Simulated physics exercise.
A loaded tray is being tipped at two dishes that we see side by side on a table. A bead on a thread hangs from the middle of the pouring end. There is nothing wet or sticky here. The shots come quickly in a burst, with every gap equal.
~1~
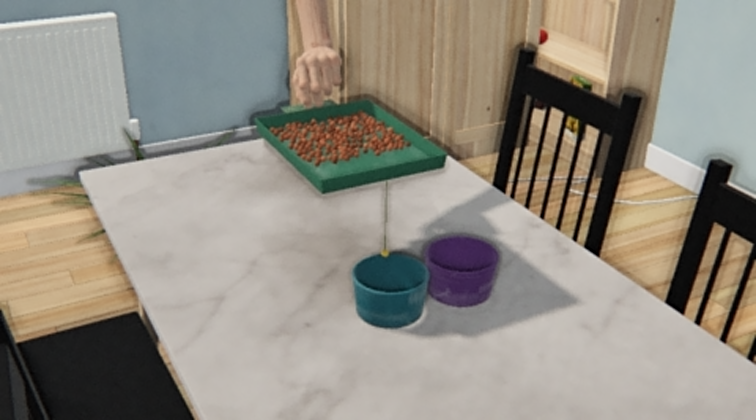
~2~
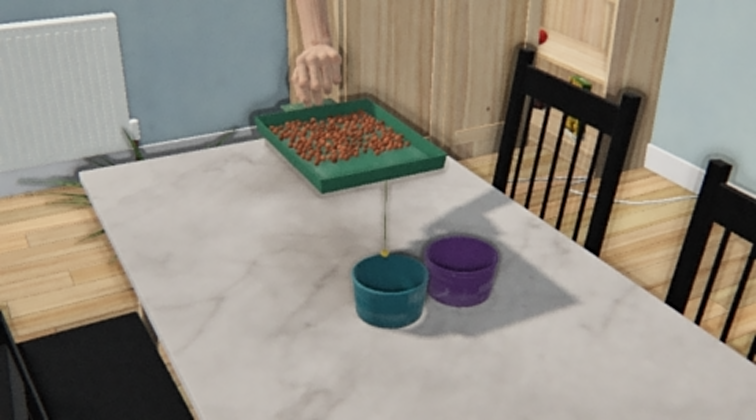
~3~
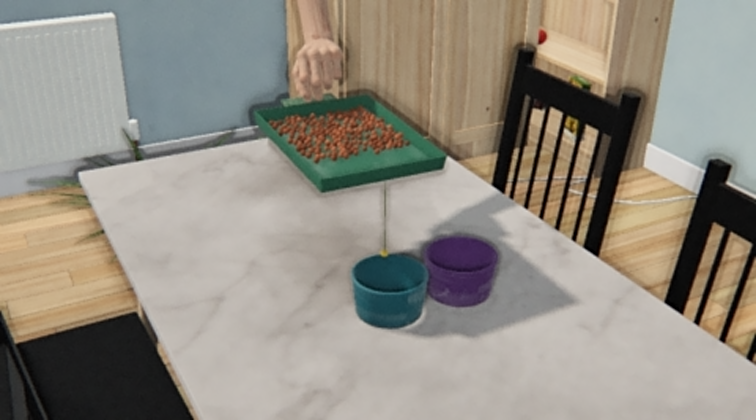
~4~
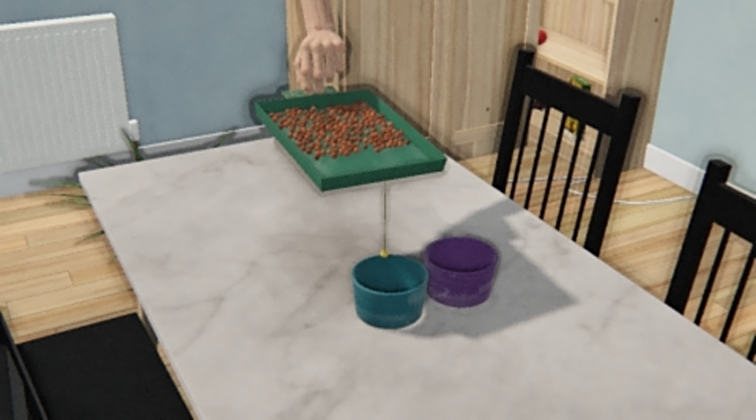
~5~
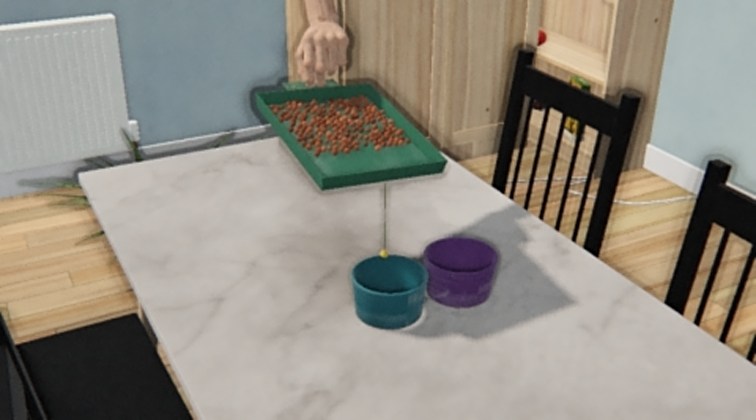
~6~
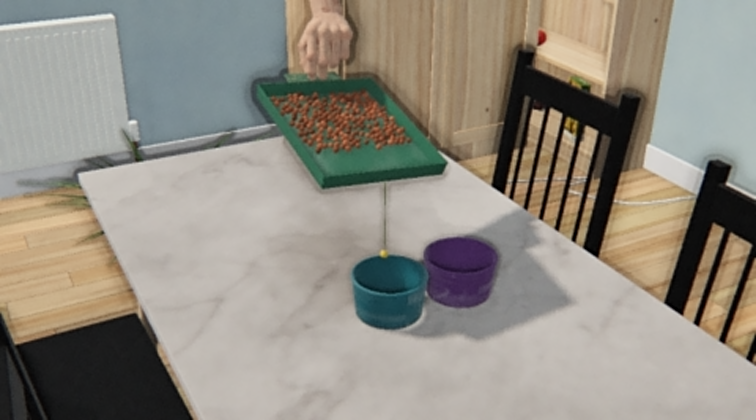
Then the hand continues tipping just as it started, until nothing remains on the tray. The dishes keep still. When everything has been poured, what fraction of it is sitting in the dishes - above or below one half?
Pretty clear the dishes gather most of what falls.
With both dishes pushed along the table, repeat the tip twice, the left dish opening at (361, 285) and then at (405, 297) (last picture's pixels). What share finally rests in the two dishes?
About 90 per cent first, then about 10 per cent.
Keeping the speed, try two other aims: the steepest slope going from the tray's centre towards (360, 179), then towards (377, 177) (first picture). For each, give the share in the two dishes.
Roughly 30 percent, then 50 percent.
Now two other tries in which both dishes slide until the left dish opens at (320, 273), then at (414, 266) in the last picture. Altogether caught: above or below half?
First try: Lower than half; second try: Higher than half.
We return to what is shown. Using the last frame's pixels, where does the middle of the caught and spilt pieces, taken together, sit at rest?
About pixel (456, 287).
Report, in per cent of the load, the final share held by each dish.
Left dish about 10 per cent, right dish about 80 per cent.
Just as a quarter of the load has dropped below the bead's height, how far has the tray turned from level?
I'd say close to 100 degrees.
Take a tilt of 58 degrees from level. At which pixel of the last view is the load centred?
In the last view, the load is centred close to (411, 156).
Shortly afterwards, tray tipped steeply; all but a few on the tray; only a few in the right dish; only a few in the air.
Next, tray tipped right over; near two thirds on the tray; only a few in the left dish; near a quarter in the right dish; near a quarter in the air.
Some moments later, tray tipped past a quarter turn; a little in the left dish; the bulk in the right dish; a little outside both.
In the end, tray tipped past a quarter turn; a little in the left dish; the bulk in the right dish; a little outside both.
